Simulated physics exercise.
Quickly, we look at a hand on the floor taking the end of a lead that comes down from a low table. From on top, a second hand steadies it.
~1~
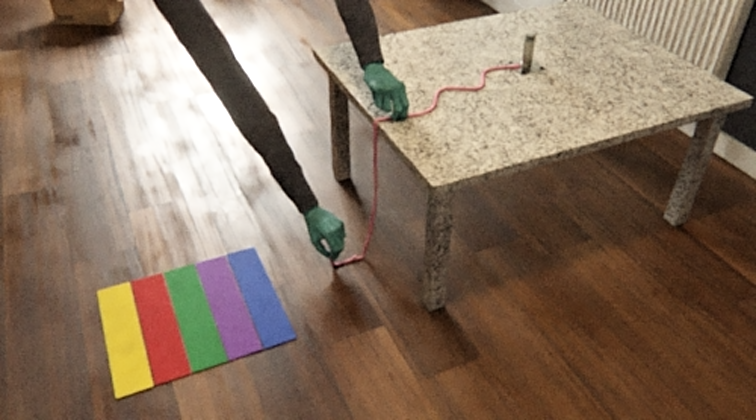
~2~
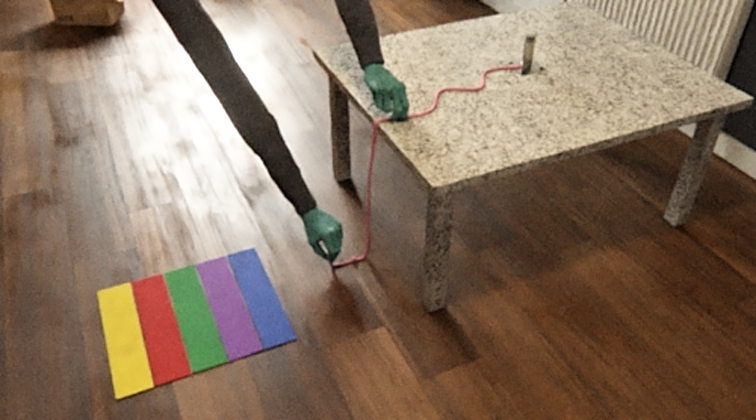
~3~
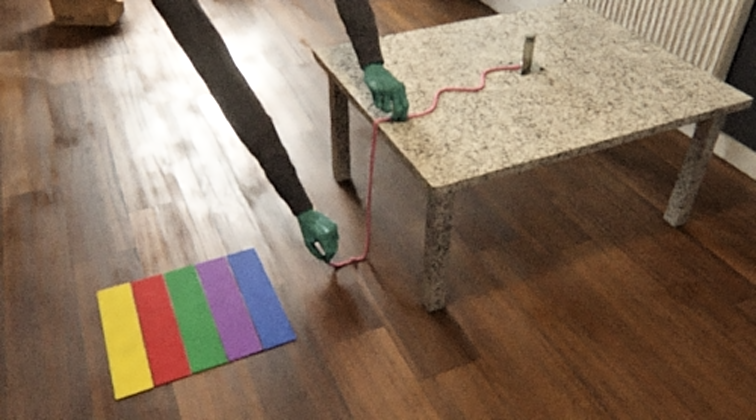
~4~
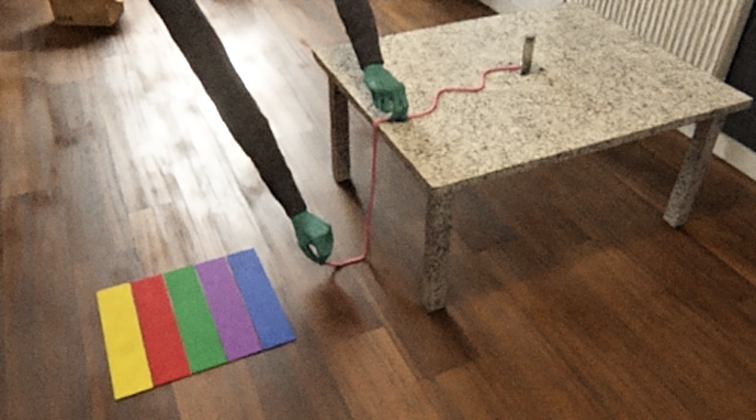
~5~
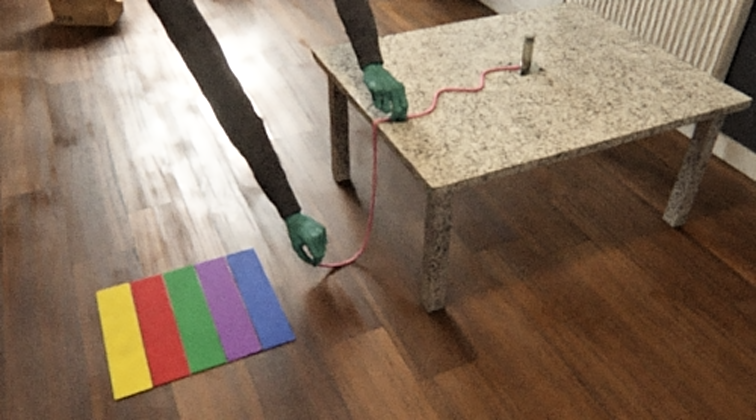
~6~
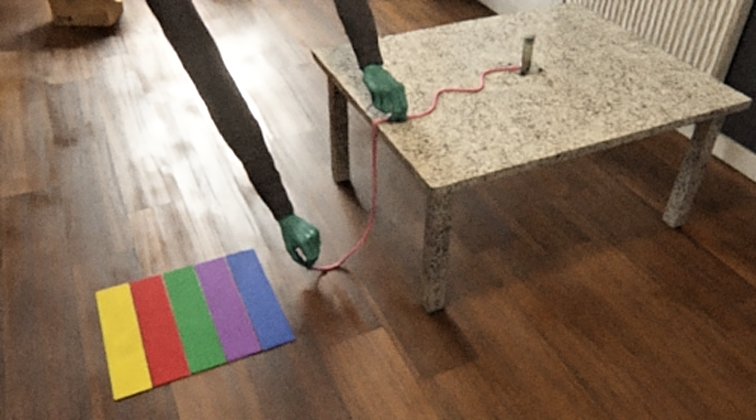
A green-gloved hand near the floor drew the end of a thin red cord slowly a short way left, toward the viewer, while the other gloved hand stayed at the low speckled table's edge.
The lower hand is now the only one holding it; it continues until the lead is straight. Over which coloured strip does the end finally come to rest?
Over the green strip.
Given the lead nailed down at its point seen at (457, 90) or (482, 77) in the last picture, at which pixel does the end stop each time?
Per try (px, approx.): (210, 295), (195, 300).
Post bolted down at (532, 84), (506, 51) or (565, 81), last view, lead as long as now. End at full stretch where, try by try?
First try about (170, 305), second about (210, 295), third about (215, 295).
A little later, end near (253, 281); over blue.
Next, end near (214, 293); over purple.
When it is tight, end near (190, 300); over green. The green one.
